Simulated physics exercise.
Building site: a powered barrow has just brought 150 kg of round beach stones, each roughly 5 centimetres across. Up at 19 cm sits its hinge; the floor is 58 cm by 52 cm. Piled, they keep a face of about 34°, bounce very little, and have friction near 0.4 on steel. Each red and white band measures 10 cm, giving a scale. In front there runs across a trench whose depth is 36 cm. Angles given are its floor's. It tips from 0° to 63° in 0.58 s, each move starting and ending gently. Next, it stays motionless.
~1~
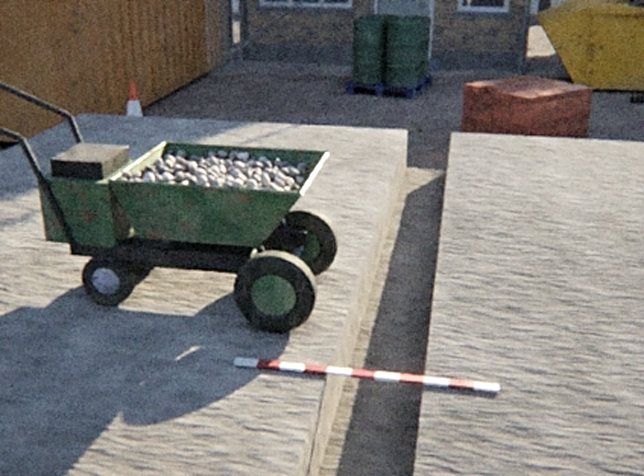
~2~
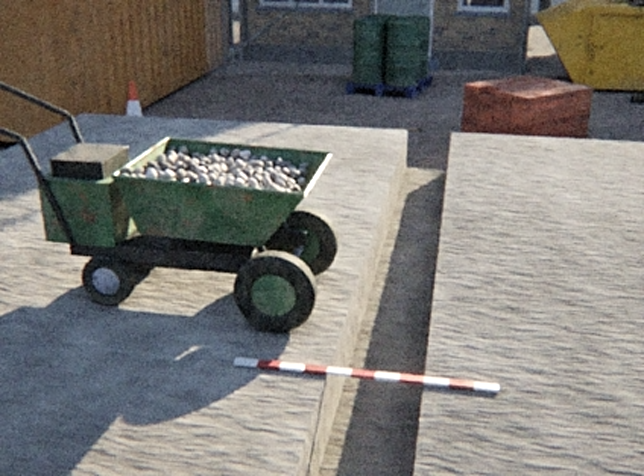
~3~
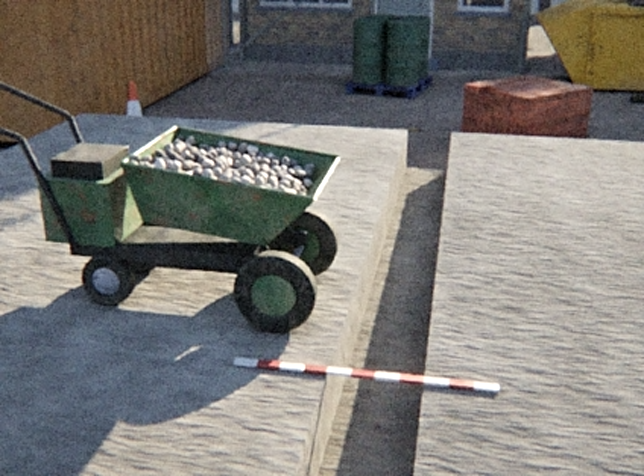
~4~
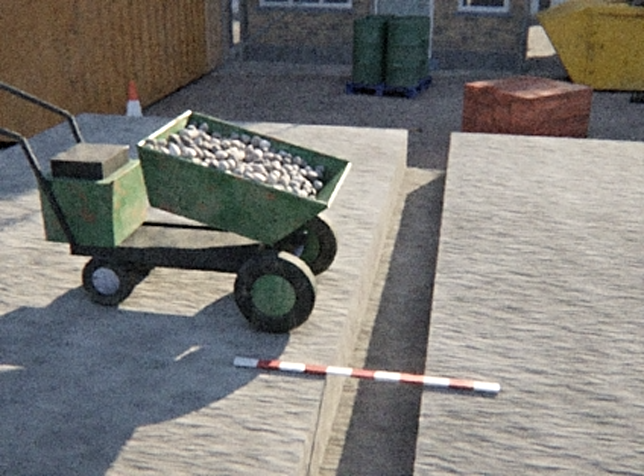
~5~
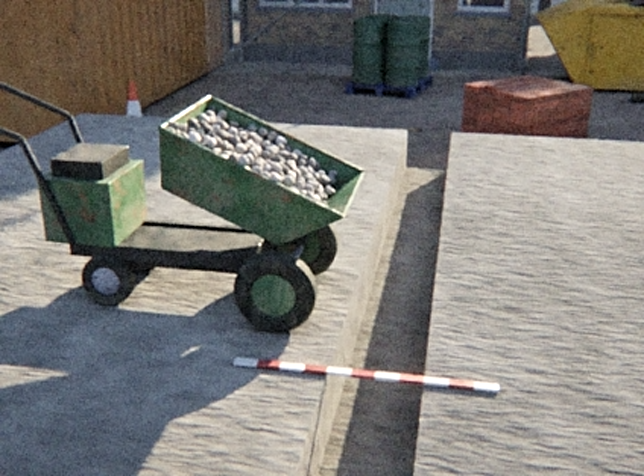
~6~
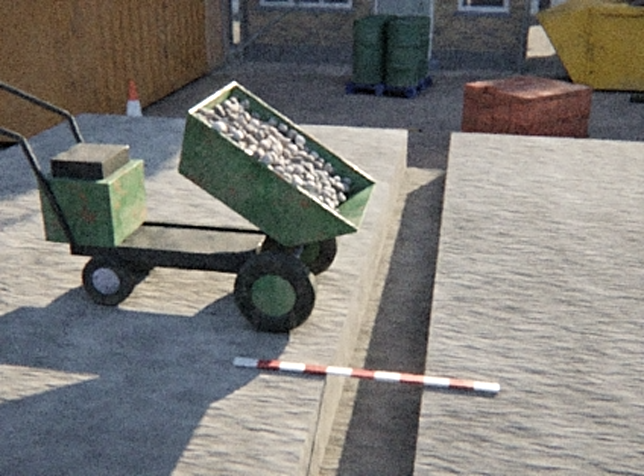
The green tray of a small wheeled barrow, loaded with rounded stones, sat level at first, then tilted steadily steeper, its left end rising toward the sky while its right lip dipped beside a trench.
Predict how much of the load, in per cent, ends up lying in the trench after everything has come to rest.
Roughly 40 per cent of it.
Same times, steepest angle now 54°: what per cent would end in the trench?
Share in trench: Approx. 25%.
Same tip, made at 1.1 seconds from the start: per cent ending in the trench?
50 %.
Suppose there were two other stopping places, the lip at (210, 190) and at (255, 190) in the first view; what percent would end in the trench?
That gives roughly 75 per cent and roughly 75 per cent.
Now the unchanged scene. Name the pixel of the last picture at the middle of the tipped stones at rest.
The tipped stones centre close to (463, 312).
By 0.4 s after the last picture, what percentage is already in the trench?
Close to 10 per cent at that time.
Then, 0.1 s after the last picture the floor is at 53°, 100 % in the tray; the foremost stones are at (366, 222).
Then, 0.4 s after the last picture the floor is at 63°, 83 % in the tray, 11 % in the trench, 6 % past the trench; the foremost stones are at (456, 283).
Then, 0.7 s after the last picture the floor is at 63°, 26 % in the tray, 15 % in the trench, 59 % past the trench; the foremost stones are at (641, 335).
Then, 2.7 s after the last picture the floor is at 63°, 0 % in the tray, 40 % in the trench, 59 % past the trench; the foremost stones are past the picture's edge.
